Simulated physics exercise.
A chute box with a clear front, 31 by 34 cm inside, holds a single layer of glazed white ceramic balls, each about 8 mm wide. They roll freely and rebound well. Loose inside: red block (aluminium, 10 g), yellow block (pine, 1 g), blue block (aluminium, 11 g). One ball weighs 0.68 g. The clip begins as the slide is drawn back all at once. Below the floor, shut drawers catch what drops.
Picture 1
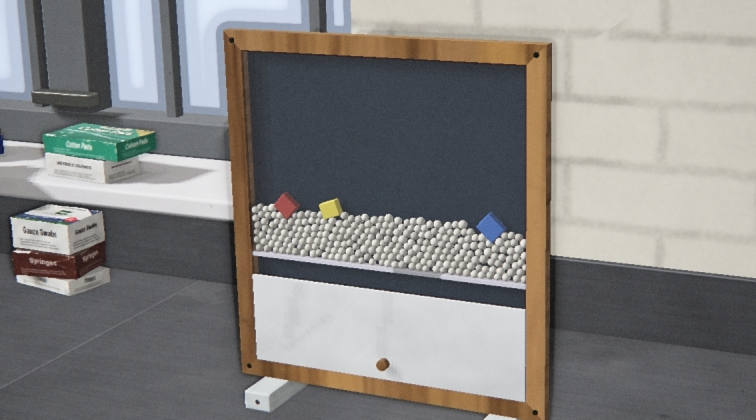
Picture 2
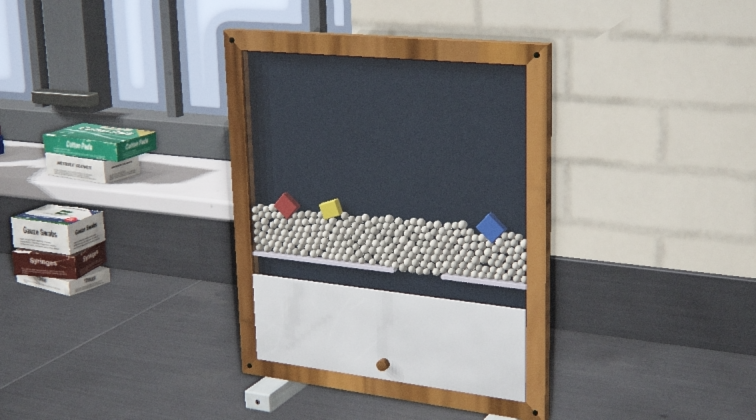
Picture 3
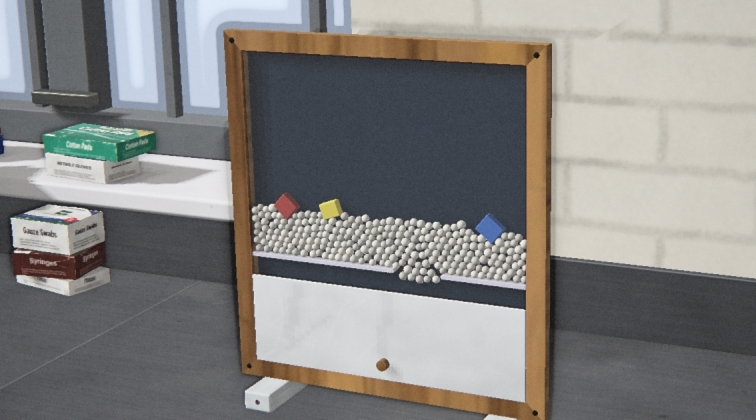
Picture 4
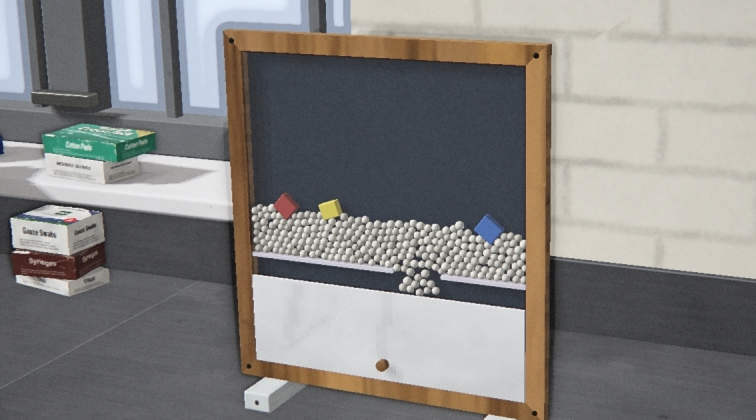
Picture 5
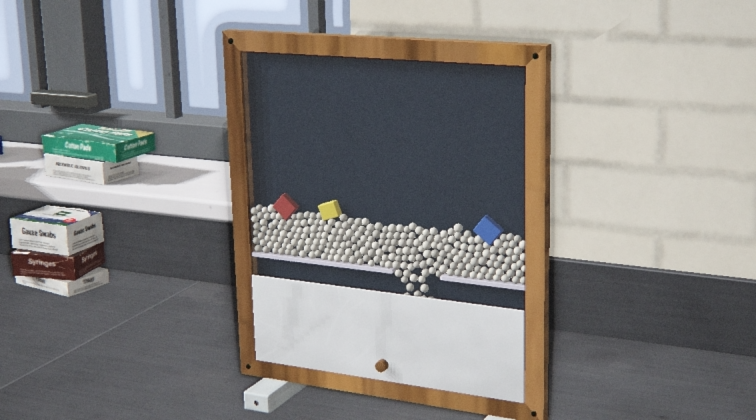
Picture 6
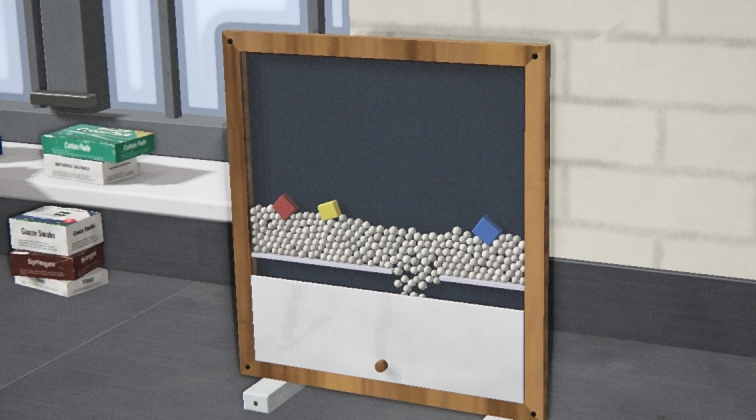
White balls begin dropping through a gap that opens in the pale ledge beneath them, right of centre, inside a wood-framed, clear-fronted box on a grey counter, seen from slightly above by a still camera. A red block and a yellow block rest on the balls at left, a blue one at right, with stacked cartons beyond. The balls above the gap loosen and dip, and the blue block shifts slightly left.
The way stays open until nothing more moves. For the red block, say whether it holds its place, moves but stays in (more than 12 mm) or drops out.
Red block moves but stays in.
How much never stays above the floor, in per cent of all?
About 65 per cent.
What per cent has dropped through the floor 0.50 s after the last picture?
Roughly 45 per cent.
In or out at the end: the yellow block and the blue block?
Yellow block out, blue block out.
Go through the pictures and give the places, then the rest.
About 260 balls; balls' middle (383, 243); red block (287, 206) tilted 48°; yellow block (331, 209) tilted 20°; blue block (492, 228) tilted 42°; slide (391, 269) to (447, 276), in the first frame.
Balls' middle (384, 244); 0 out, in the second frame.
Balls' middle (384, 245); 5 out, in the third frame.
Balls' middle (385, 246); 10 out, in the fourth frame.
Balls' middle (386, 248); 17 out, in the fifth frame.
Balls' middle (383, 244); 24 out; red block (285, 207) tilted 48°; yellow block (330, 211) tilted 20°; blue block (487, 231) tilted 37°, in the sixth frame.
Then, 0.15 s later than the last picture, 30 % are out; red block moved 0.1 cm tilted 46°; yellow block moved 0.3 cm tilted 17°; blue block moved 1.1 cm tilted 7°.
Then, 0.50 s later than the last picture, 45 % are out; red block moved 0.3 cm tilted 40°; yellow block moved 2.7 cm tilted 3°; blue block moved 10.1 cm tilted 37°.
Then, 1.20 s later than the last picture, 60 % are out; red block moved 2.8 cm tilted 16°; yellow block below the floor; blue block below the floor.
All still 2.4 s after it, 65 % are out; red block moved 2.8 cm tilted 16°; yellow block below the floor; blue block below the floor.
